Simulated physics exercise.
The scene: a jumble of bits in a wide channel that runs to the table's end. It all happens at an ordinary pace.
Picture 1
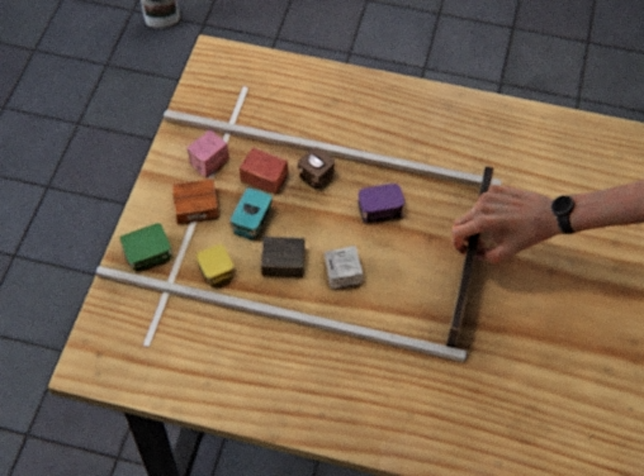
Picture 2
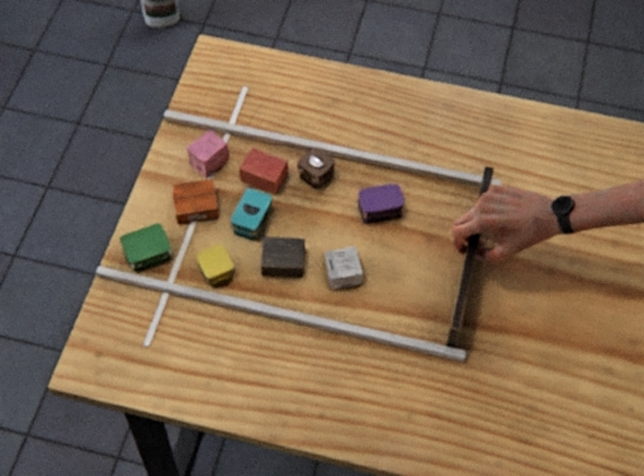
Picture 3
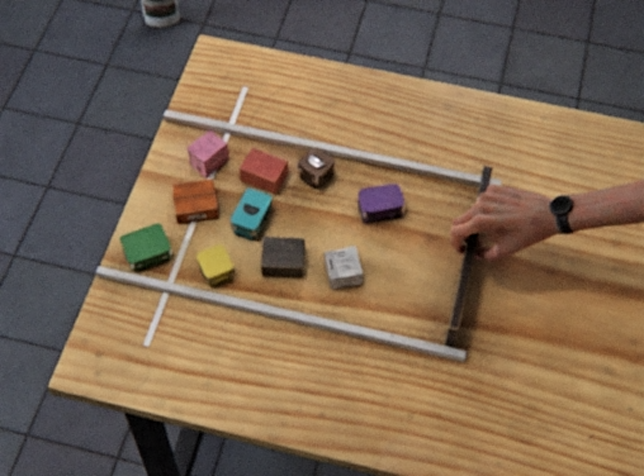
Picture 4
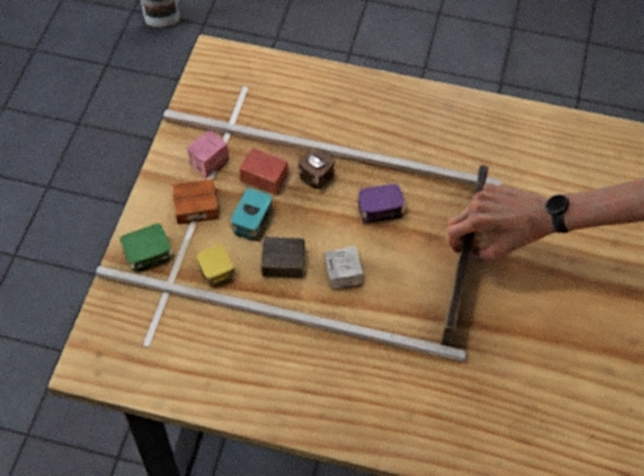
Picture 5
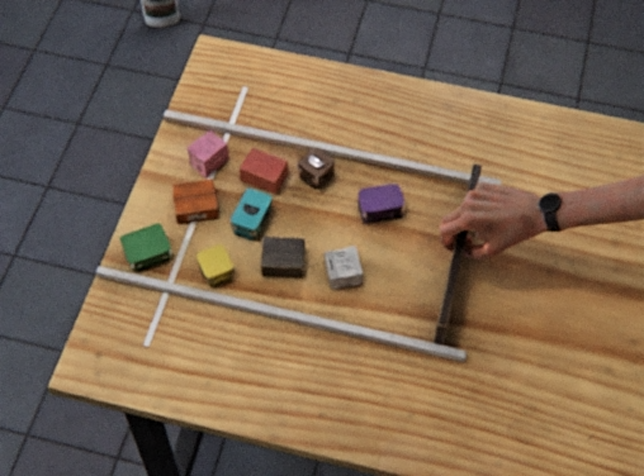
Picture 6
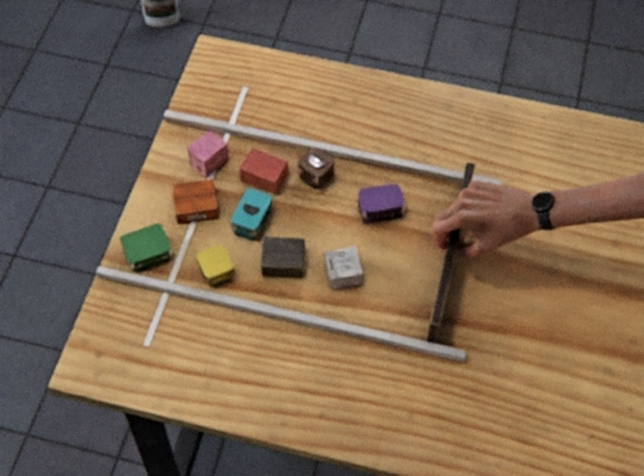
On a wooden table, a hand slides a dark bar slightly left toward scattered colored blocks.
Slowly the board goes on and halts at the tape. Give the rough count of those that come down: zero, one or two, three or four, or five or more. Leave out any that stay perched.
The number that fall off is one or two.
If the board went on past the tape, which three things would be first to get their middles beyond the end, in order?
The order is the pink box, then the green case, then the orange box.
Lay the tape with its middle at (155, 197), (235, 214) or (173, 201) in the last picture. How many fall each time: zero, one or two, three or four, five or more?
Taking them in turn, five or over; no fall at all; more than four.
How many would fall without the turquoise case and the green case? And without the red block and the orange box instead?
First 1, then 0.
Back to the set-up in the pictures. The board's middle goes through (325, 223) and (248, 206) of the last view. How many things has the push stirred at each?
5 and 10.
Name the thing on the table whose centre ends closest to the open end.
That is the green case.
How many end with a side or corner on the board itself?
That makes 5.
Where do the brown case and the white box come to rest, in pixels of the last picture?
The brown case stops around (211, 135); the white box around (174, 224).
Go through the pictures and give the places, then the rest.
In the first picture, green case (146, 248); pink box (208, 154); orange box (195, 201); board (471, 255); tape (200, 206).
In the second picture, pink box (208, 154); brown case (317, 169).
In the third picture, orange box (195, 201); purple case (381, 204).
In the fourth picture, green case (146, 248); black block (283, 257).
In the fifth picture, pink box (208, 154); yellow case (216, 266).
In the sixth picture, green case (146, 248); pink box (208, 154); orange box (195, 201); board (452, 251); tape (200, 206).
A little later, none off yet; green case at rest near (146, 248); pink box at rest near (208, 154); orange box at rest near (195, 201).
When it is over, the number that fall off is one or two; down, pink box.
